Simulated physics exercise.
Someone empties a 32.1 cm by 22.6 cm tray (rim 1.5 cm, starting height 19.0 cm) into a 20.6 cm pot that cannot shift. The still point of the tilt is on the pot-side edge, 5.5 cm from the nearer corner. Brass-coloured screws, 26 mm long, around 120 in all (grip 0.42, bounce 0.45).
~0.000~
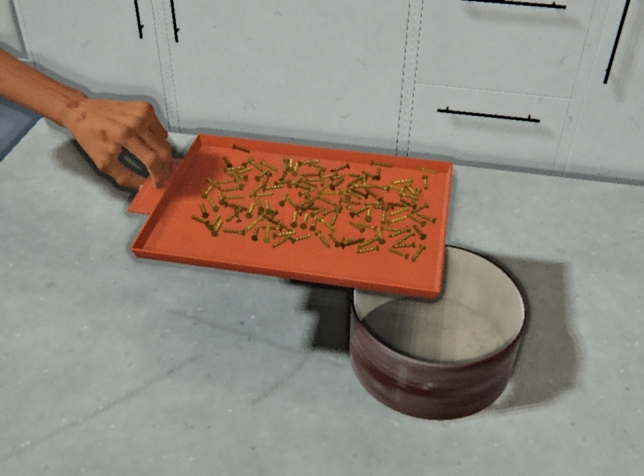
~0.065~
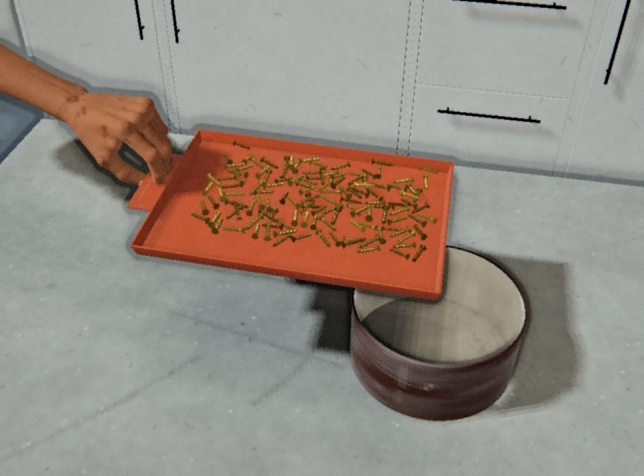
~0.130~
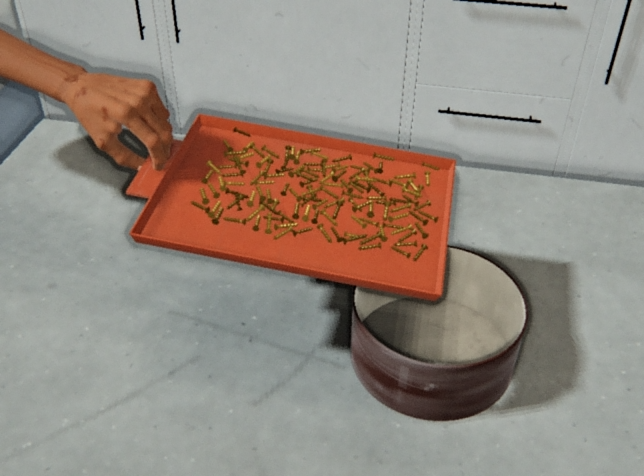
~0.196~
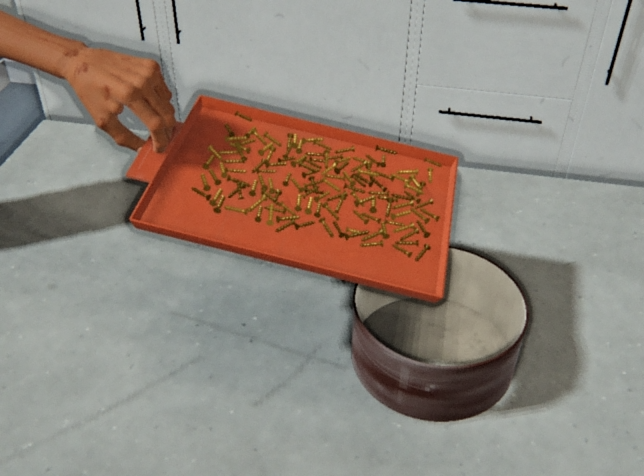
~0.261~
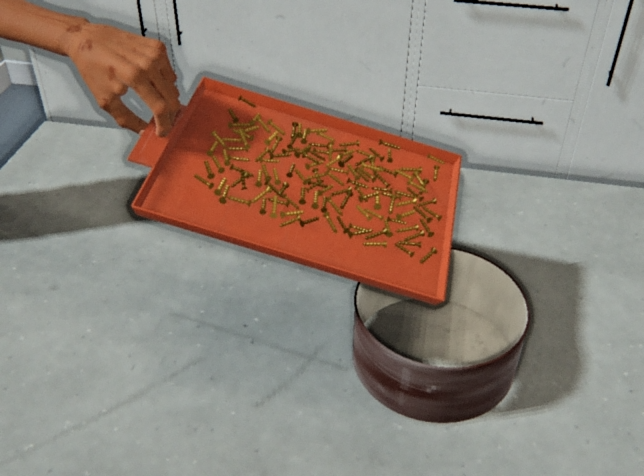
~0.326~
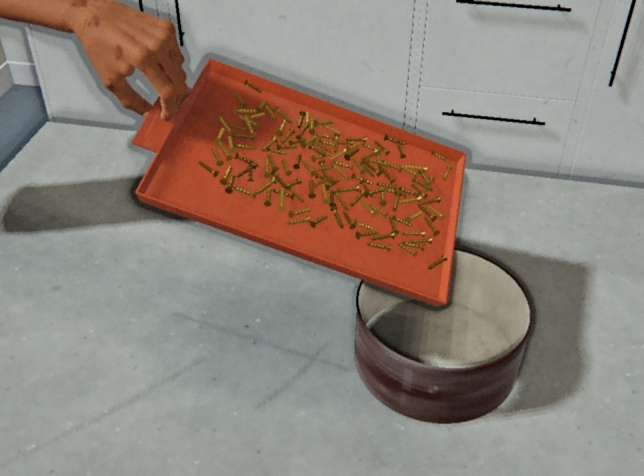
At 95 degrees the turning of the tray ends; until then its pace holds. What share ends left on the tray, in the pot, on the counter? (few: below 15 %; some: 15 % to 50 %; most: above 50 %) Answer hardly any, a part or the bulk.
Left on the tray: Hardly any; in the pot: The bulk; on the counter: A part.
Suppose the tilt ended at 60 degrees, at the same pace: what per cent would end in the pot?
It would be near 40 per cent.
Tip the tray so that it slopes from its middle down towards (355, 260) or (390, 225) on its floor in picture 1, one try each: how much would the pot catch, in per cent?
About 40 and 80 per cent.
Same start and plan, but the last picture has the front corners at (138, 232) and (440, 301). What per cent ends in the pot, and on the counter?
Pot 45, counter 55.
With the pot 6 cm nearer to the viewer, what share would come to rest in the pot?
Then about 95 per cent.
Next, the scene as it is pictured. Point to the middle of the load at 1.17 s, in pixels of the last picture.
Around (463, 388).
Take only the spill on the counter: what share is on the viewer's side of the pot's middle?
Some 100 per cent.
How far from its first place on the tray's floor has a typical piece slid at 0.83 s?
Roughly 15 cm.
Then, at 0.83 s, tilt 55 degrees; the tray holds 90 %, the pot 0 %.
After 1.17 s, tilt 79 degrees; the tray holds 35 %, the pot 40 %.
After 1.60 s, tilt 95 degrees; the tray holds 0 %, the pot 70 %.
By 2.4 s all is still; tray 0 %, pot 70 %, counter 30 %.
